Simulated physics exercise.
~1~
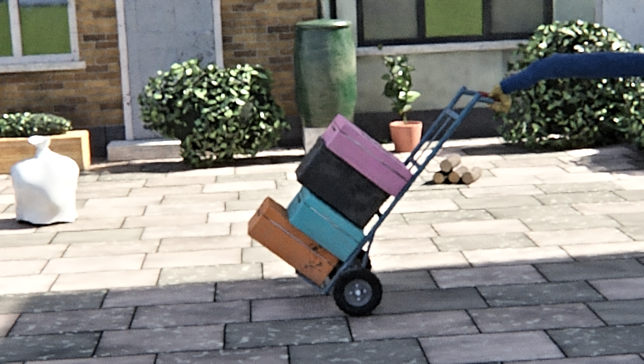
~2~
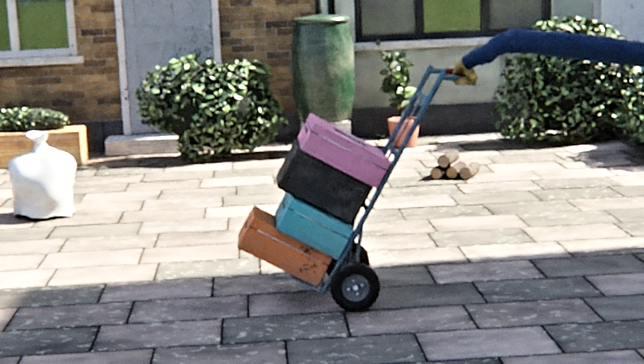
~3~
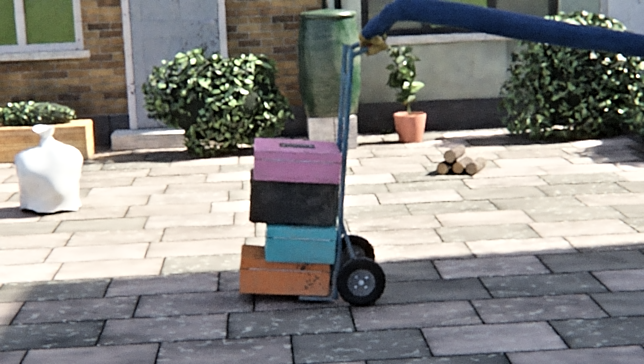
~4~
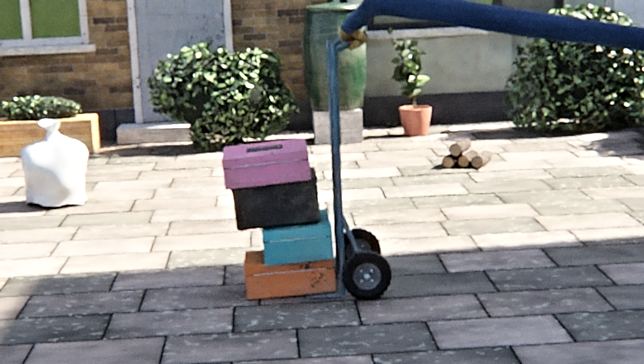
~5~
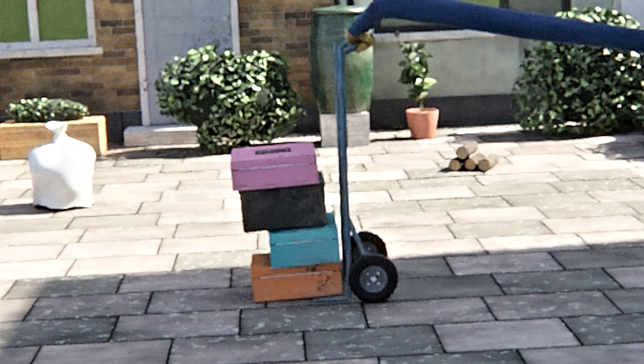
A blue hand truck leans back to the right on a sunlit paved yard, seen from the side, carrying an orange box at the bottom, then turquoise, black and pink ones above. A long blue arm grips its handle, with bushes, a green urn, a potted plant and a brick house behind. The arm swings the truck upright, slowly at first and then faster, until it stands straight. The pink and black boxes slide left, away from the upright frame, and jut out over the turquoise one. The truck then stays still, the uneven stack still standing with nothing fallen.
